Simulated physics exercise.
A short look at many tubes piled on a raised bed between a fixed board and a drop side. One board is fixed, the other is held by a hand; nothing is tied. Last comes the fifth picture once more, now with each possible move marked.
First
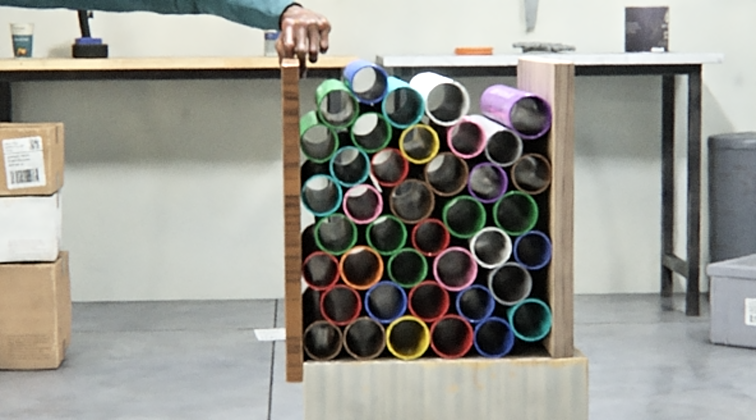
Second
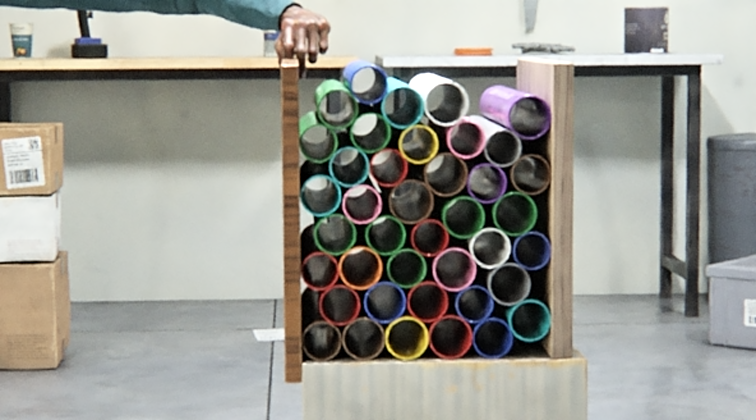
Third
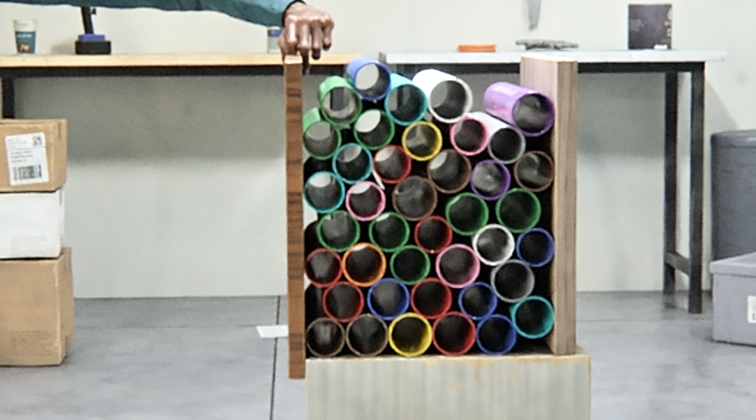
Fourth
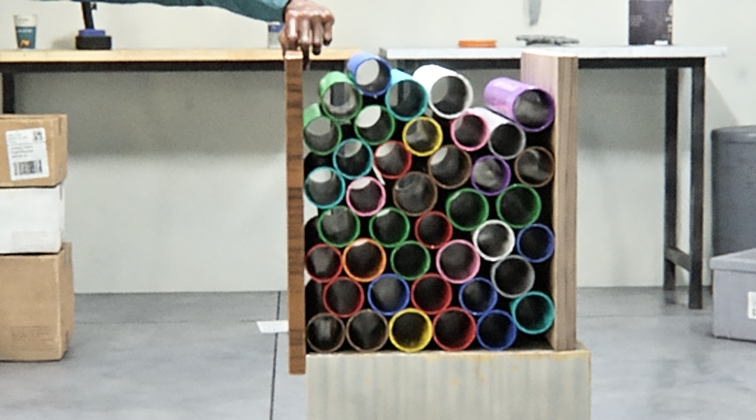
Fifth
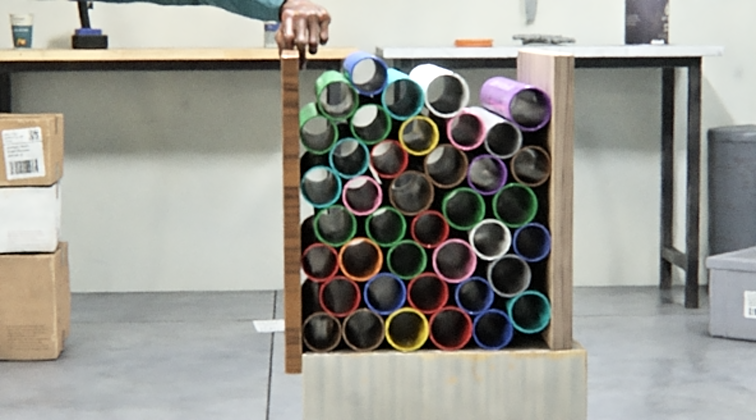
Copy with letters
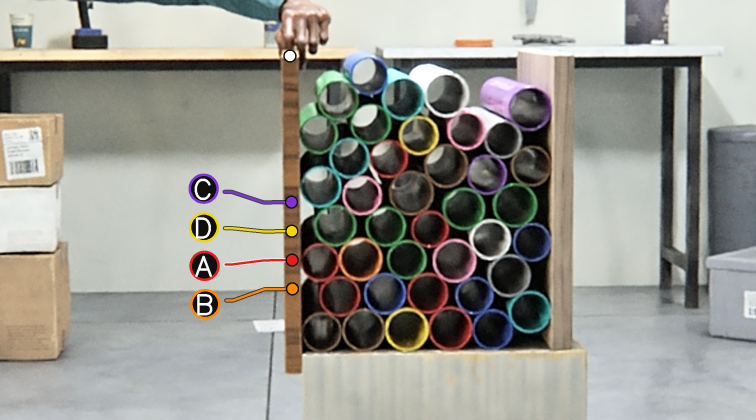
In a workshop with tables and stacked boxes behind, colourful open tubes lie piled between two upright boards on a raised base, while a hand grips the top of the left board. The hand stays there and the tubes keep their arrangement, with only a slight shift of the whole view.
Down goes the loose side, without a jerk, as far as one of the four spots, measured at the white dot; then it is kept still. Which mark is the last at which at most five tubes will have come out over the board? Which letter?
Down to C.
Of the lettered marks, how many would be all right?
One of the four.
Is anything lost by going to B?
At B: Yes.
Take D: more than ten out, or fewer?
At D, fewer than ten.
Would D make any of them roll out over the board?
Yes, at D.
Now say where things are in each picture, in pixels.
A brown tube (322, 340); a red tube (341, 304); a turquoise tube (531, 319), in the first frame.
A turquoise tube (530, 320); a green tube (335, 235), in the second frame.
A pink tube (365, 201); a purple tube (491, 180), in the third frame.
A brown tube (535, 166); a green tube (342, 101), in the fourth frame.
Side board (292, 198); a brown tube (322, 332); a red tube (340, 296), in the fifth frame.
On the marked copy, A at (292, 260); B at (293, 289); C at (292, 202); D at (292, 231); the white dot at (290, 56).
Taking C. A third of the way, top of the board (299, 122).
Two thirds of the way, top of the board (300, 195).
When it is over, top of the board (300, 201), three out over the board.
As for the rest, A more than five out over the board; B more than five out over the board; D more than five out over the board.
